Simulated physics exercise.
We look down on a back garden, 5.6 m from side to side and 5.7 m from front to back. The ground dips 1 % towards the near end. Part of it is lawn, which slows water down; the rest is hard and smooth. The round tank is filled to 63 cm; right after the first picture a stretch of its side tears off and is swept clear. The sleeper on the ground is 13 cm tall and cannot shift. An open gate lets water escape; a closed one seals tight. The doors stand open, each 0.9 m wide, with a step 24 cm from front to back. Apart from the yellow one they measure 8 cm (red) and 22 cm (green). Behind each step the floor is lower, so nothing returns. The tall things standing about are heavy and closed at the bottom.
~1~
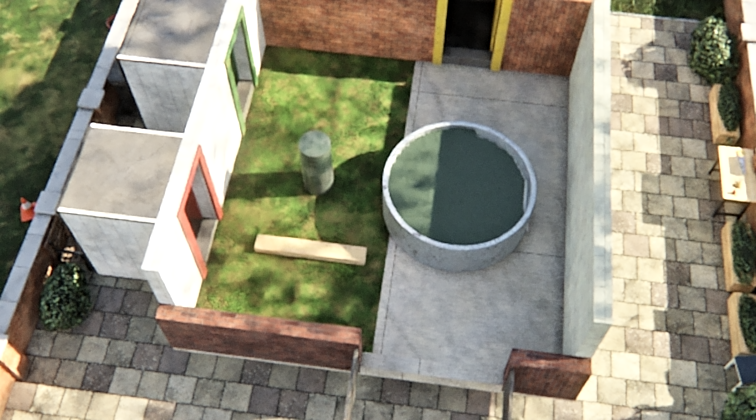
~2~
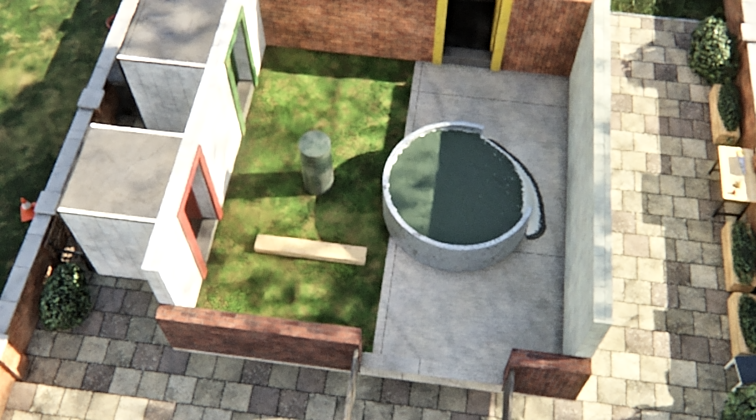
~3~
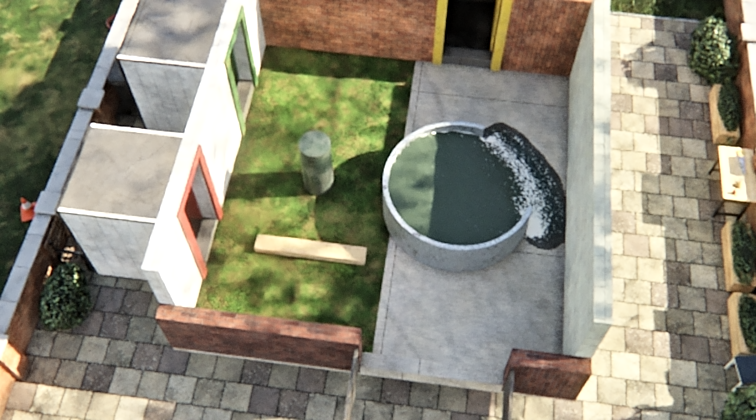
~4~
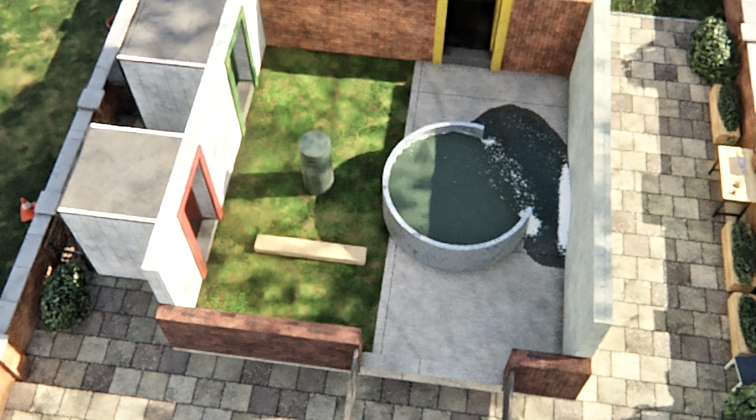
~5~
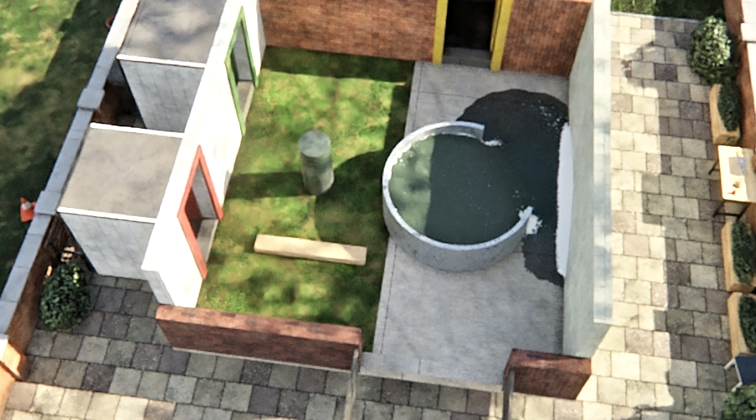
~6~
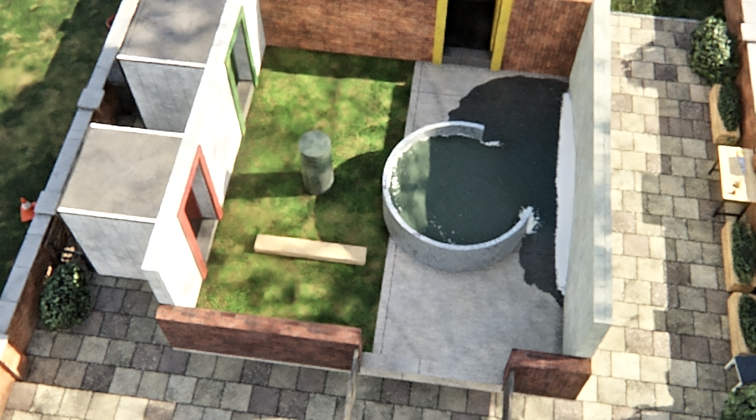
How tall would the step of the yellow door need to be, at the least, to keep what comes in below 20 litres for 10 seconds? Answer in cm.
Some 13 cm above the ground.
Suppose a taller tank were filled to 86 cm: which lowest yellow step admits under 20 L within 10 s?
Then roughly 20 cm.
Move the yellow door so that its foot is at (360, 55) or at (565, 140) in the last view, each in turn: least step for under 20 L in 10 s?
About 5.0 and 28 cm.
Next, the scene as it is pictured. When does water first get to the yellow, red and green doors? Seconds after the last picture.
Arrival: Yellow 0.4 s, red 5.0 s, green 3.2 s.
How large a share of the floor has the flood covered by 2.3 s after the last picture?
About 55 per cent.
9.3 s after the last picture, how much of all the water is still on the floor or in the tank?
Some 86 per cent remains.
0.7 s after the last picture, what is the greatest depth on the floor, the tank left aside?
Roughly 55 cm.
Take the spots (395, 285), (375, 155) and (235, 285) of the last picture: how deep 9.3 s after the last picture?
Roughly 3, 8 and 8 cm, in turn.
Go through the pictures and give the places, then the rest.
In the first picture, still water, 63 cm deep, in the round tank at (459, 185); the yellow door at (471, 27) is dry.
In the second picture, the front is at a hidden place, 0.3 m from the gap at (519, 177); 0.4 m2 of floor is wet, 63 cm left at the back.
In the third picture, the front is at (512, 132), 0.7 m from the gap at (518, 179); 1.4 m2 of floor is wet, 63 cm left at the back.
In the fourth picture, the gap is at (518, 180), the front 1.2 m out at (531, 114); the back of the round tank holds 63 cm.
In the fifth picture, water pours out at (518, 180) and has run 1.7 m, to (552, 100); about 8 cm deep outside, 62 cm at the back.
In the sixth picture, water pours out at (518, 180) and has run 2.2 m, to (569, 86); about 8 cm deep outside, 56 cm at the back; 0.6 m in a straight line remain to the yellow door at (471, 27).
Then, 0.7 s after the last picture water covers 25 % of the floor, deepest (55 cm) near (569, 81); 5 cm at the yellow door, 0 litres in over its 20 cm step.
Then, 2.3 s after the last picture water covers 55 % of the floor, deepest (31 cm) near (569, 89); 19 cm at the yellow door, 1 litre in over its 20 cm step.
Then, 9.3 s after the last picture water covers 95 % of the floor, deepest (12 cm) near (272, 232); 4 cm at the yellow door, 2 litres in over its 20 cm step.
At the yellow door as built, the water peaked near 20 cm, 1.9 s after the last picture.
With a step of 11.5 cm, 29 litres would have come in within the 10 s; with 15.5 cm, 10 litres. So under 20 litres takes about 13 cm.
